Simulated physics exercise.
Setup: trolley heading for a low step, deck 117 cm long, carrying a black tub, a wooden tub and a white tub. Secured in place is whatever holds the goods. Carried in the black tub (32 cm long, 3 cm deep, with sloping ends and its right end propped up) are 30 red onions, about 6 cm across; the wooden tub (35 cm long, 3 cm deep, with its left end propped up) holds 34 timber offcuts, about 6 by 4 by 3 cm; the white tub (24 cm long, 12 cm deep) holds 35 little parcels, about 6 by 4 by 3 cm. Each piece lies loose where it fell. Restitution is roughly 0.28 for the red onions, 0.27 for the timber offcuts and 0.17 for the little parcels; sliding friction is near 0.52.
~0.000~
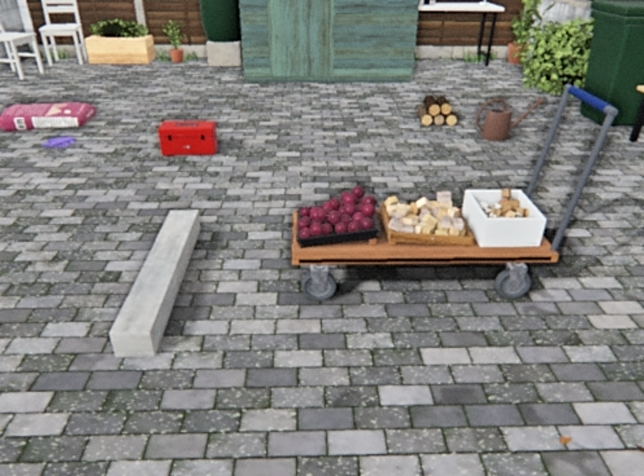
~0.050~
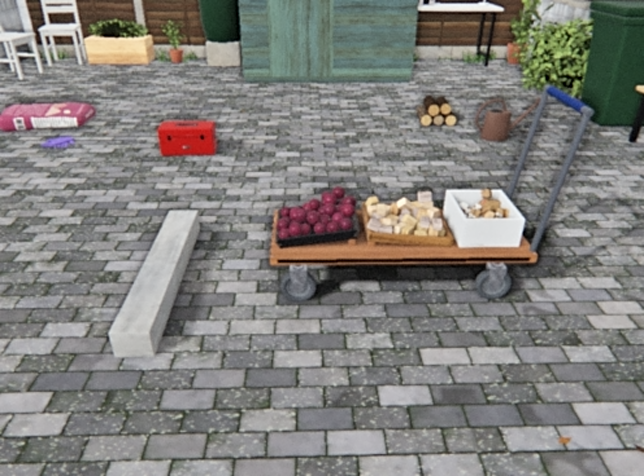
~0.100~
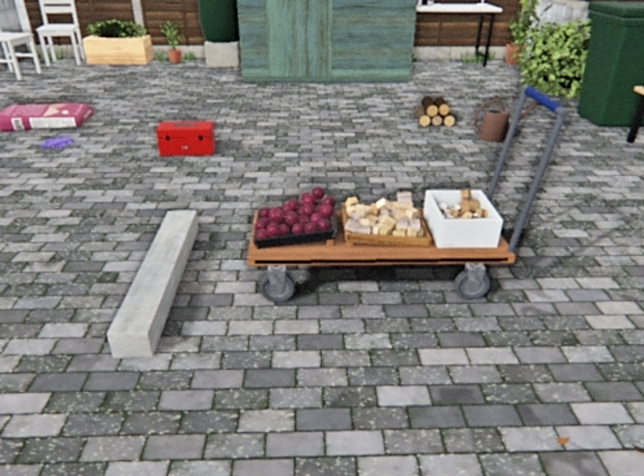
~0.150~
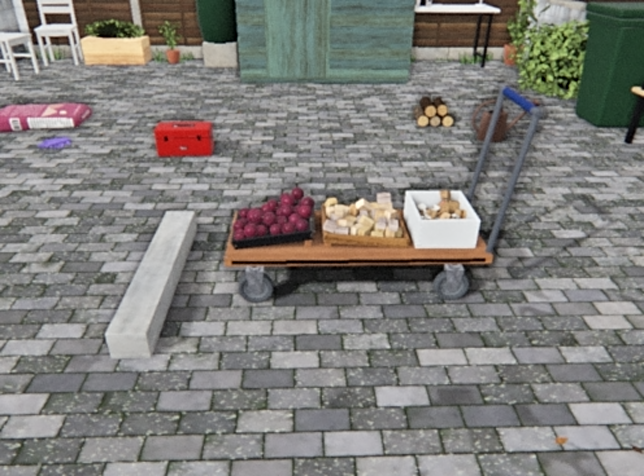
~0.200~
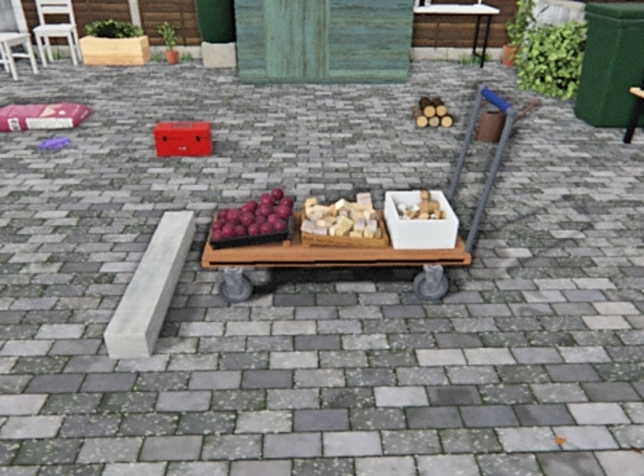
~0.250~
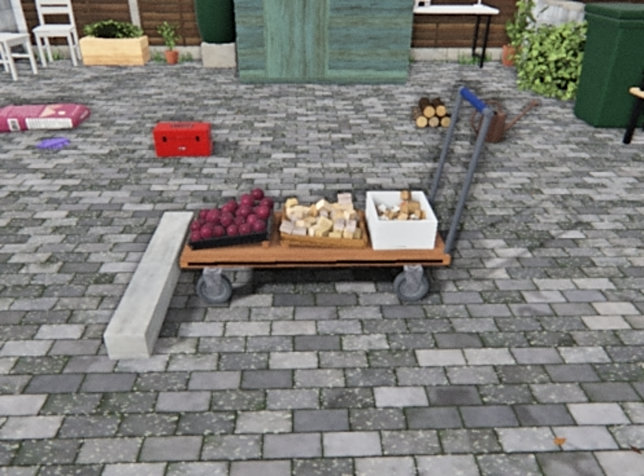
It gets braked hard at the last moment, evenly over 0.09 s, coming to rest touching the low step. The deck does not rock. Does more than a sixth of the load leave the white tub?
No, less than a sixth does.
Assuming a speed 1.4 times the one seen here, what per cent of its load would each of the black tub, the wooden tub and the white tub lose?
In that case the black tub sheds 50 per cent, the wooden tub 30 per cent and the white tub 10 per cent.
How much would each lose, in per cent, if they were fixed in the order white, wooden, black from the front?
With that order the black tub sheds 40 per cent of its load, the wooden tub 20 per cent, and the white tub 0 per cent.
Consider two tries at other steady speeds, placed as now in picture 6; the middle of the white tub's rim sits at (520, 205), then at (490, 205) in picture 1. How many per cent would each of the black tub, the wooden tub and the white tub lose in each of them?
For the black tub it's 40 % and then 30 %, for the wooden tub 20 % and then 20 %, and for the white tub 0 % and then 0 %.
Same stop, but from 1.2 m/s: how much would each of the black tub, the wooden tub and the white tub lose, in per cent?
Then the black tub sheds 20 per cent of its load, the wooden tub 10 per cent, and the white tub 0 per cent.
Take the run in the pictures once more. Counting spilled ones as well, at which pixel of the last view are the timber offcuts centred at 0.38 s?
Roughly at (289, 220).
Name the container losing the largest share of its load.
Black tub.
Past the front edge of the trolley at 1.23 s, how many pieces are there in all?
Some 12 pieces.
After 0.28 s, the brake bites.
After 0.38 s, black tub 28 in, 2 out, wooden tub 32 in, 2 out and white tub 35 in, 0 out.
After 0.50 s, black tub 20 in, 10 out, wooden tub 28 in, 6 out and white tub 35 in, 0 out.
After 0.73 s, black tub 18 in, 12 out, wooden tub 28 in, 6 out and white tub 35 in, 0 out.
Outcome (at 1.23 s), black tub 17 in, 13 out, wooden tub 28 in, 6 out and white tub 35 in, 0 out. Asked share, 0 of 35, 0 per cent.
